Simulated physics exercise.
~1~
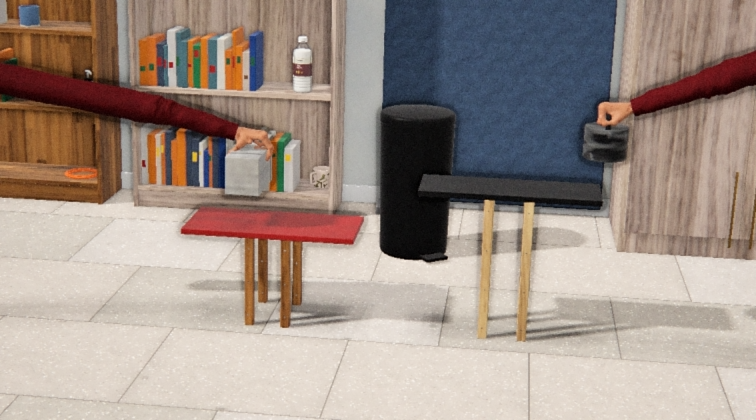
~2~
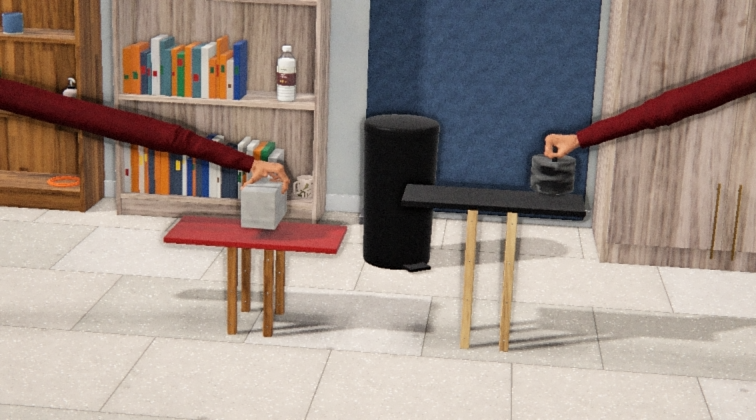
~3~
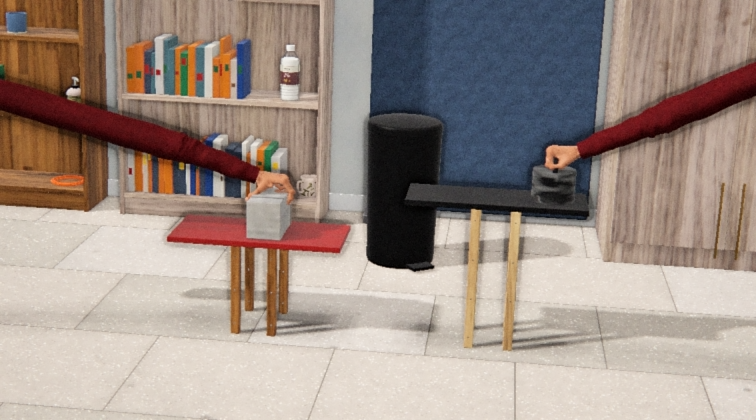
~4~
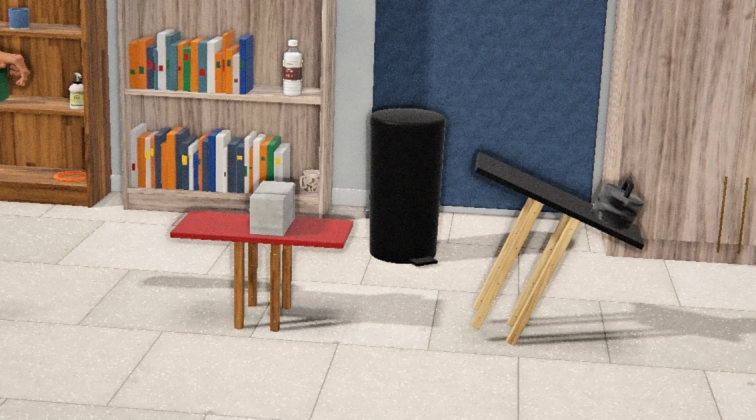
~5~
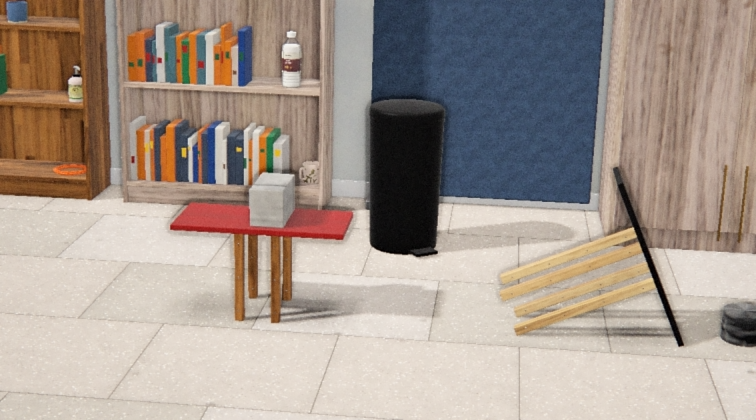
A dark, rounded block held by a hand on the right moves down and left toward a narrow black table, while another hand lowers a pale grey block onto a red table at left. The slightly swaying view faces a tiled room with bookshelves, a black bin and a blue wall panel. Both blocks come to rest on the tabletops, the dark one near the right end, and the hands let go and withdraw. The black table tips to the right and topples, and the dark block drops to the floor beyond it. The red table stays upright, still holding its grey block.
